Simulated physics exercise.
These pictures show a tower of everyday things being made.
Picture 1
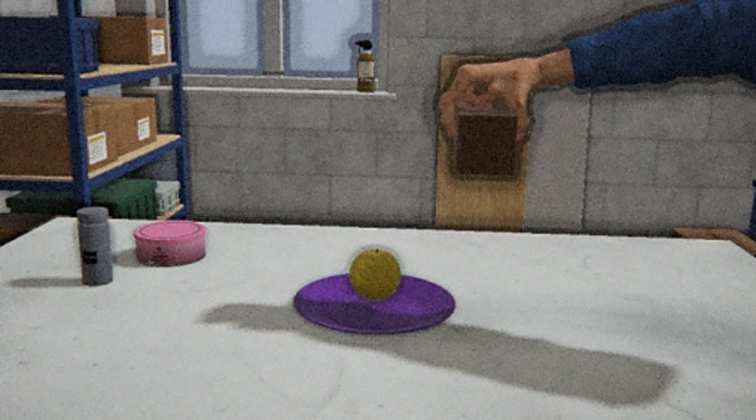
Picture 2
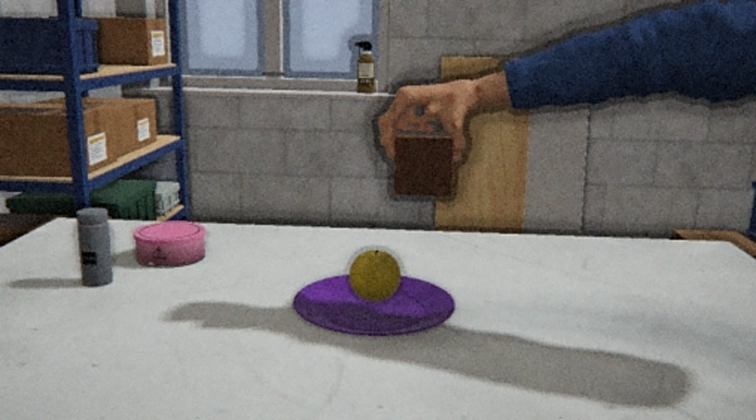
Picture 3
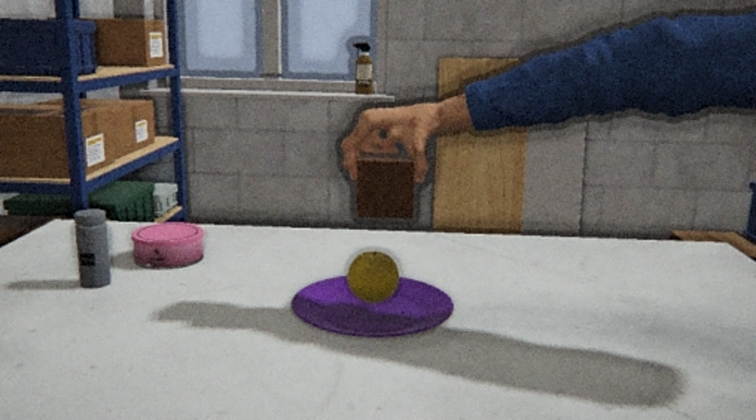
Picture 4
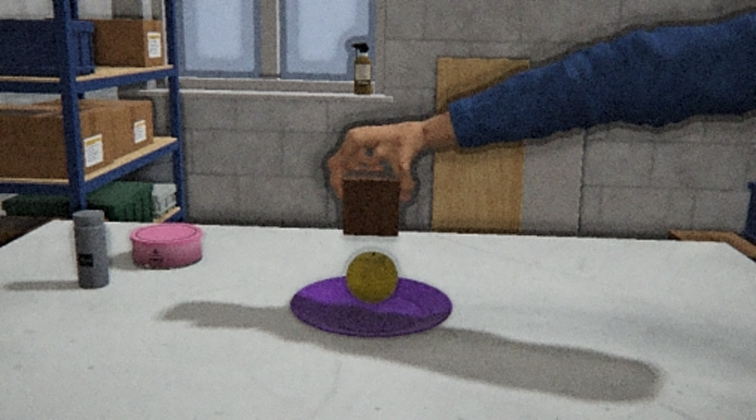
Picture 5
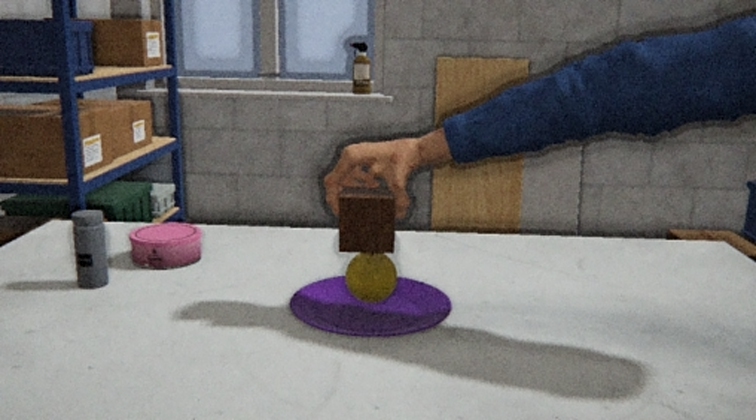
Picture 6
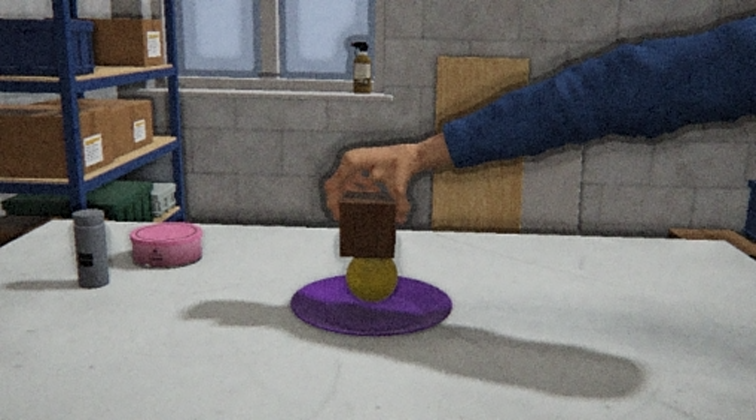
A hand in a blue sleeve reaches in from the right, holding a brown block above a white table in a storeroom, seen from the front at slightly above table height. A yellow-green ball sits on a purple plate, with a grey shaker and pink tub at left. The hand carries the block leftward and down, sets it on the ball and keeps holding it.
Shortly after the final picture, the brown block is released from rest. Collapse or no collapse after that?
The pile will not stay secure.
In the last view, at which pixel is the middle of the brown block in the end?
End spot: Near (262, 285).
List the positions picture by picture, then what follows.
In the first picture, still above its spot; brown block (484, 141); purple plate (375, 305).
In the second picture, still above its spot; brown block (423, 162); grey shaker (95, 247).
In the third picture, still above its spot; brown block (386, 184); purple plate (373, 308).
In the fourth picture, still above its spot; brown block (372, 203); grey shaker (91, 250).
In the fifth picture, still above its spot; brown block (368, 218); purple plate (371, 308).
In the sixth picture, set down, still held; brown block (369, 224); grey shaker (91, 249).
Then, 0.50 s after the last picture, brown block now fallen.
Then, 0.70 s after the last picture, nothing new.
At rest, fallen, brown block; the other 4 in place. Seen from the same camera at the end, brown block near (262, 284). The pile gives way.
